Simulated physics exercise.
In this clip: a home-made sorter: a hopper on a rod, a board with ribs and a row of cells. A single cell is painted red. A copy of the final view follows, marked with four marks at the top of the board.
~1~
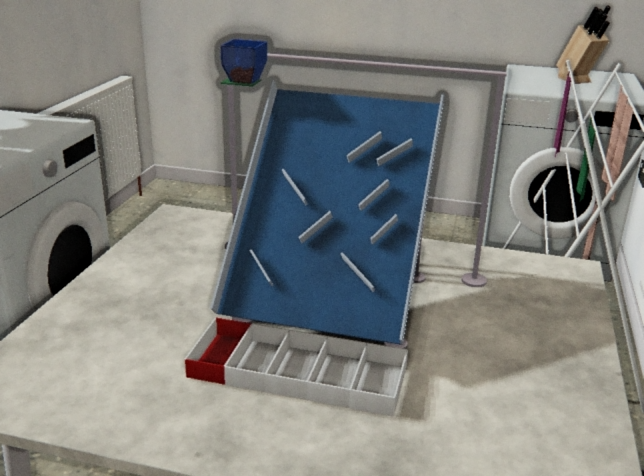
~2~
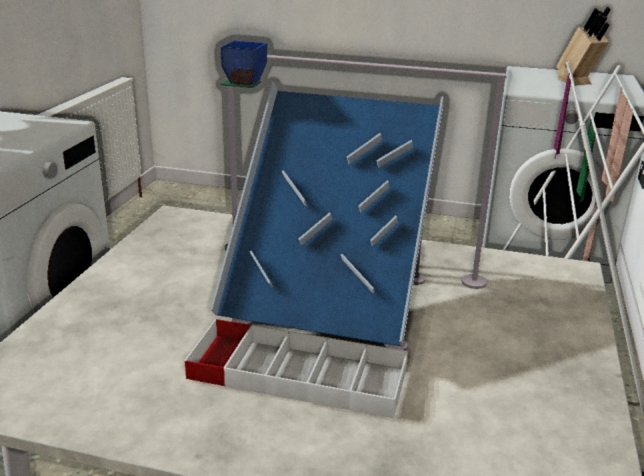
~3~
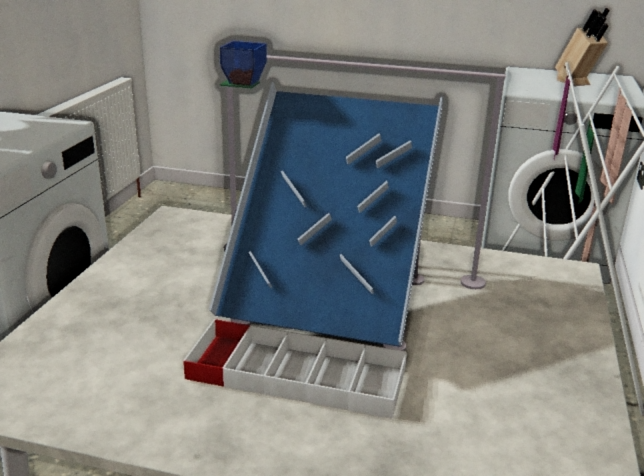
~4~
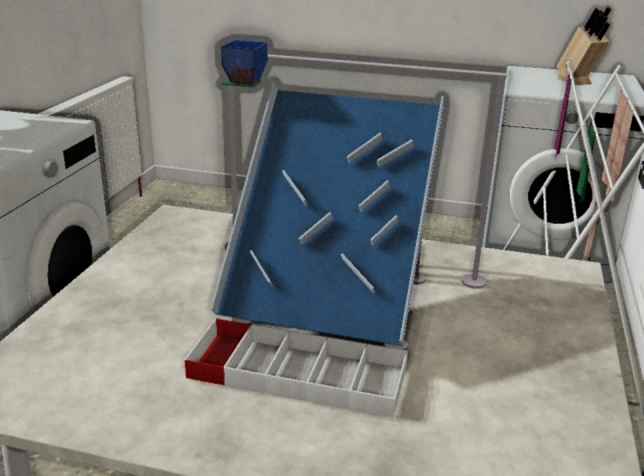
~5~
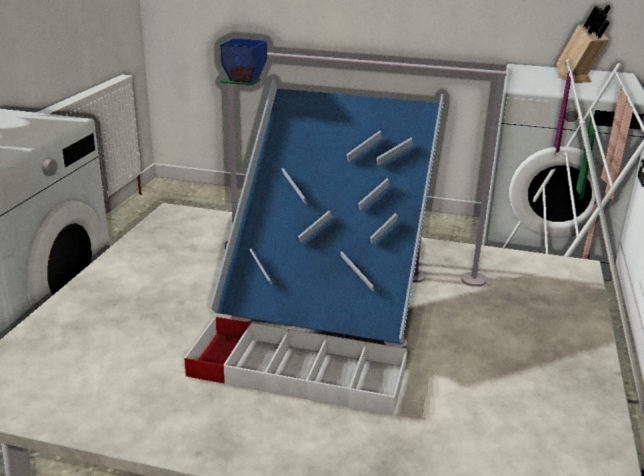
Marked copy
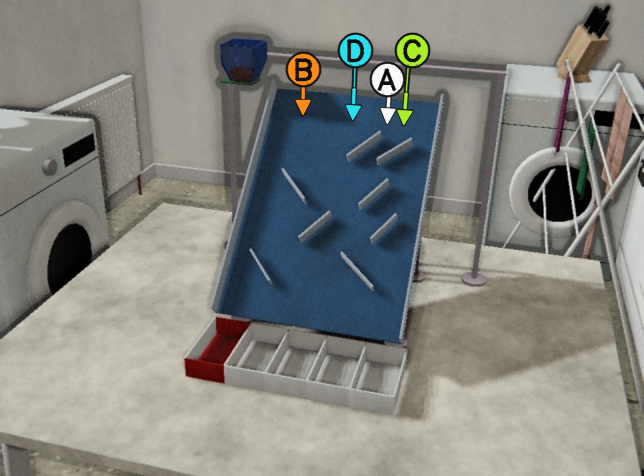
In a laundry room with washing machines, a tilted blue board with white ribs stands on a pale tabletop, a small blue hopper at its upper left and a row of cells, the leftmost red, along its foot. Nothing visibly moves from start to finish.
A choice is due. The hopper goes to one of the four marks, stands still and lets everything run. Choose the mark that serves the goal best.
Mark B.
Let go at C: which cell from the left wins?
It is the third one.
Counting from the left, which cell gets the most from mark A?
It is the third one.
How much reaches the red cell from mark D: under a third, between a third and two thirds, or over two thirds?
It is under a third.
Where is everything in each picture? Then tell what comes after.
In the first picture, hopper near (245, 74), kidney beans, door shut.
In the second picture, ribs (347, 157) to (381, 133), (377, 161) to (412, 140), (283, 171) to (304, 201).
In the third picture, ribs (358, 207) to (387, 181), (298, 240) to (329, 213), (370, 241) to (395, 217).
In the fourth picture, ribs (251, 251) to (269, 282), (341, 254) to (373, 288).
In the fifth picture, red cell near (205, 370), number 1 of 5 from the left.
On the marked copy, mark A meets the board at (387, 118); mark B meets the board at (303, 109); mark C meets the board at (404, 119); mark D meets the board at (353, 114).
If A is chosen, none at all in the red cell, the whole lot in other cells.
If B is chosen, close to a third in the red cell, close to two thirds in other cells, only a few outside the box.
If C is chosen, none at all in the red cell, all but a few in other cells.
If D is chosen, none at all in the red cell, all but a few in other cells.
